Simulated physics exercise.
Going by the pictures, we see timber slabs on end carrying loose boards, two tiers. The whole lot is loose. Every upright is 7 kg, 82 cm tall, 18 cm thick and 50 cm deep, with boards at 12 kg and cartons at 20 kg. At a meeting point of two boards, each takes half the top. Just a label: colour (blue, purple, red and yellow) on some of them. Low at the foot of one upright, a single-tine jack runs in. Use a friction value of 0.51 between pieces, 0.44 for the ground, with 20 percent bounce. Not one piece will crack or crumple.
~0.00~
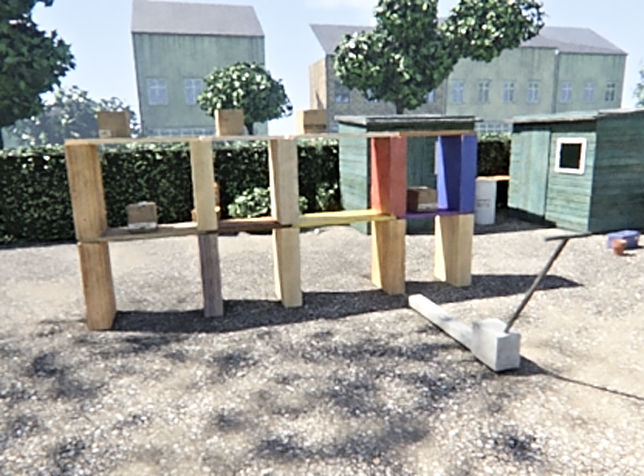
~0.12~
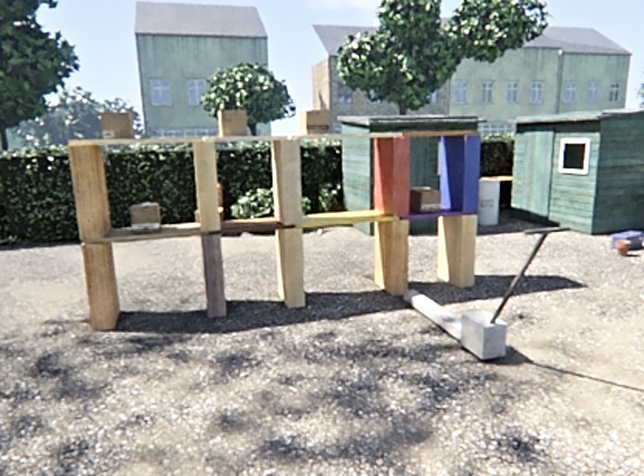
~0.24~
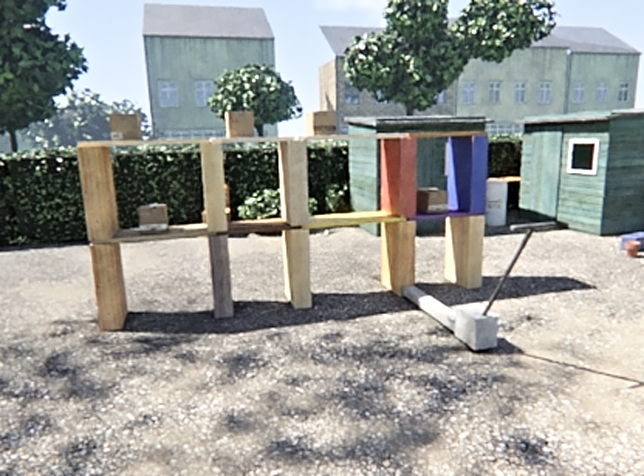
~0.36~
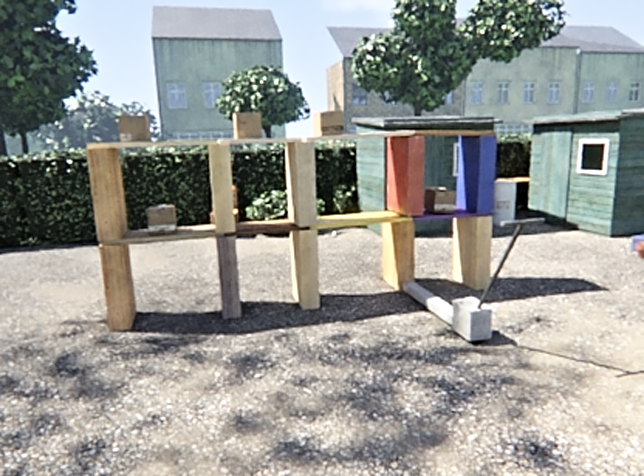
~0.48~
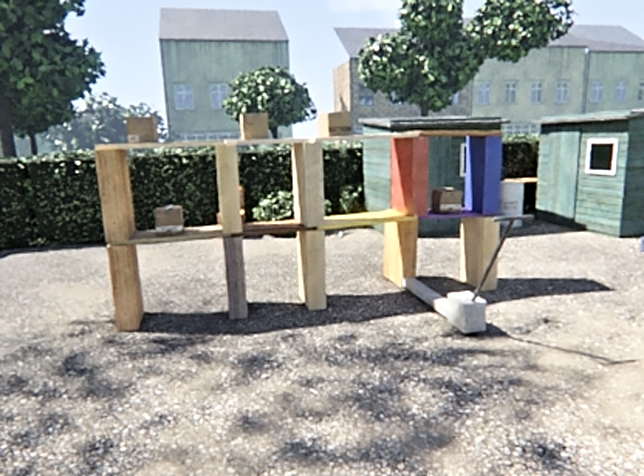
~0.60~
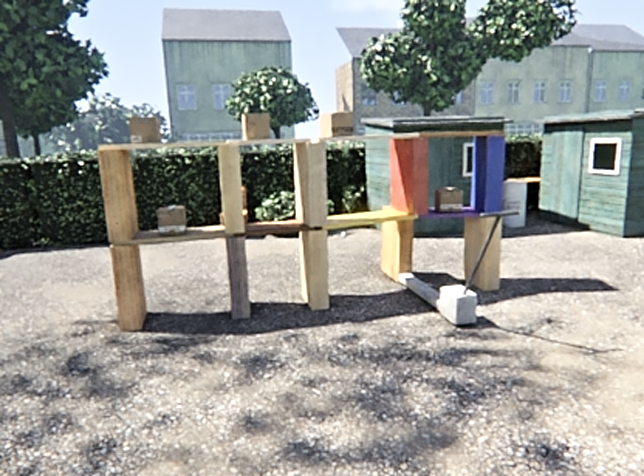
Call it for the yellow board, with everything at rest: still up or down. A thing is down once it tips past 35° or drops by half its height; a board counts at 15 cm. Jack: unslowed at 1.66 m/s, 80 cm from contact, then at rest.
Stays.
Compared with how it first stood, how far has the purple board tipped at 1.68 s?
Roughly 90°.
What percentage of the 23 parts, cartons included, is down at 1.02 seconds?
10 percent by then.
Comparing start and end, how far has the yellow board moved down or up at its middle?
I'd say it sits close to 0 centimetres lower by the end.
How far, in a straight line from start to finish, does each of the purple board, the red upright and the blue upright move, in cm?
Net displacement: Purple = 60 cm, red = 50 cm, blue = 110 cm.
Around 1.02 s, 2 of the 23 pieces down; yellow board displaced 25 cm; purple board tipped 38°, 12 cm lower.
Around 1.68 s, 4 of the 23 pieces down; yellow board displaced 26 cm; blue upright on its side.
Finally (2.8 s), 5 of the 23 pieces down; yellow board displaced 26 cm; blue upright on its side; purple board on its side. Seen by the last camera, middles, yellow board near (358, 217), blue upright near (451, 269).
